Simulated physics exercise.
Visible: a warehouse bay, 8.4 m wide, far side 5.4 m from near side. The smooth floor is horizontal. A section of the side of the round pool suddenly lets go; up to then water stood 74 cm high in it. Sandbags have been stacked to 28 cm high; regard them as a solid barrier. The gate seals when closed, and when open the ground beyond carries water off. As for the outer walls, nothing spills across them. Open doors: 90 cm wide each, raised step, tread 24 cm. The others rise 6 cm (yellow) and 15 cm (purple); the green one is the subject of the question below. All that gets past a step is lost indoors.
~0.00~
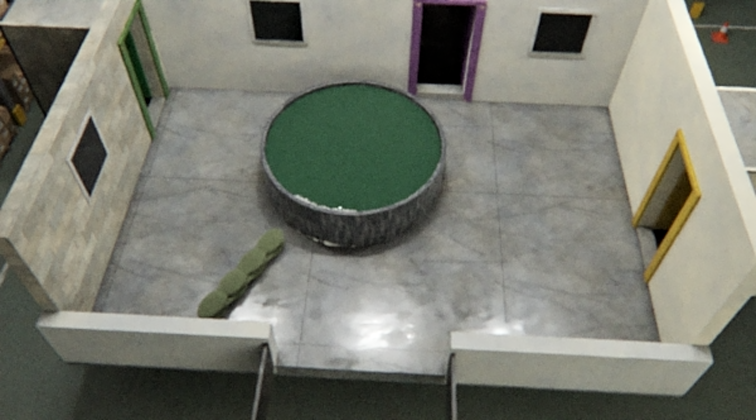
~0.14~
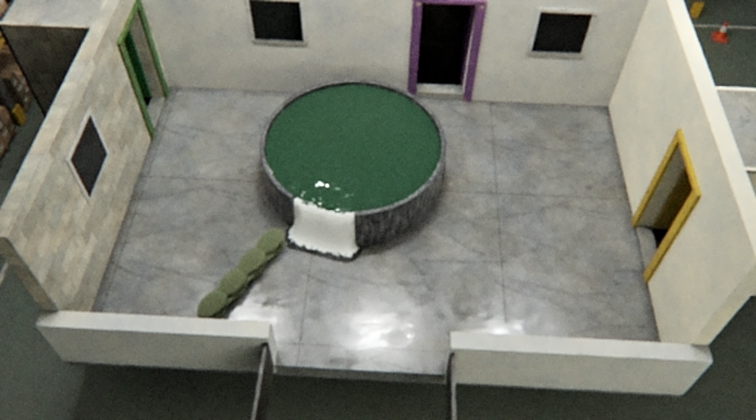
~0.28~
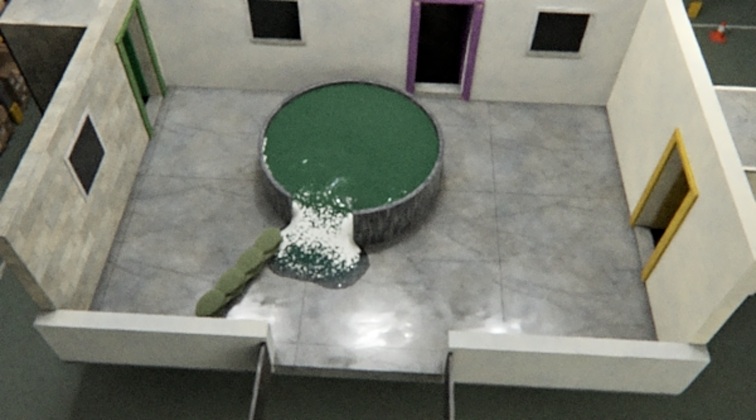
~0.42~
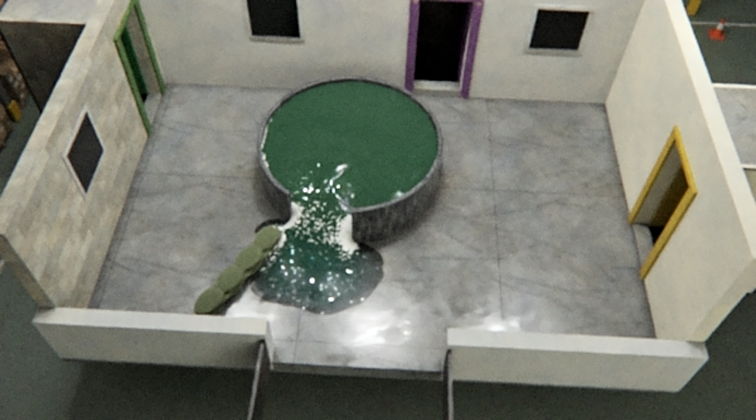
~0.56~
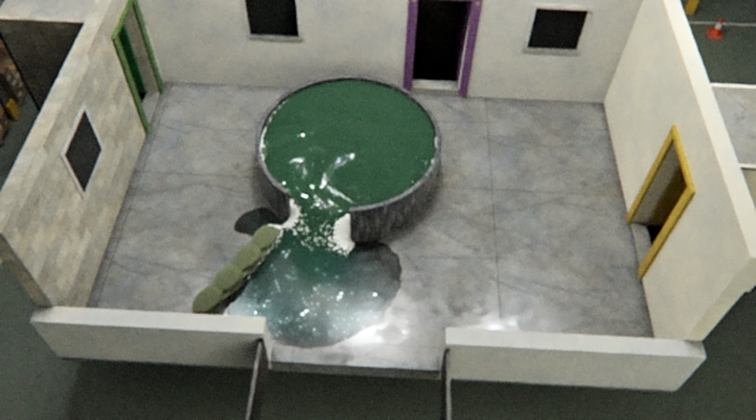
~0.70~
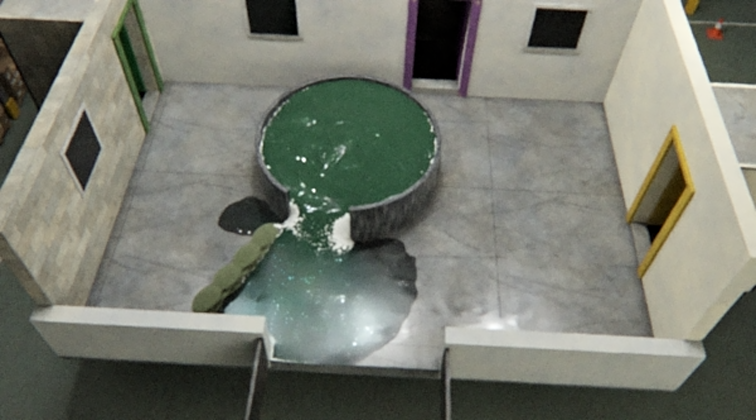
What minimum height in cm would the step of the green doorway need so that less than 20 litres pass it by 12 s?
7.5 cm.
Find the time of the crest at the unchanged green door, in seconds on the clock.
About 8.5 seconds.
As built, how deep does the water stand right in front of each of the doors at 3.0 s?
In cm: Yellow 0, green 0, purple 0.
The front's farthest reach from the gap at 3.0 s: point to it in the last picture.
Around (565, 361).
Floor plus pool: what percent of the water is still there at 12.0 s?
I'd say near 48 per cent is still there.
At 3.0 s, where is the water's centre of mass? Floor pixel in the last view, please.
The water's centre is at about (319, 198).
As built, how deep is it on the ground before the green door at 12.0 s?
Lab note: Depth approx. 9.0 cm.
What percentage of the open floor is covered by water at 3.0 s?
About 30 per cent.
After 1.4 s water covers 20 % of the floor, deepest (44 cm) near (238, 343); it has not reached the green door.
After 3.0 s water covers 30 % of the floor, deepest (38 cm) near (252, 332); it has not reached the green door.
After 12.0 s water covers 60 % of the floor, deepest (14 cm) near (263, 344); 9 cm at the green door, 26 litres in over its 7 cm step.
At the green door as built, the water arrived by 3.4 s and peaked near 11 cm at 8.6 s.
With a step of 6.5 cm, 33 litres would have come in within the 12 s; with 9 cm, 7 litres. So under 20 litres takes about 7.5 cm.
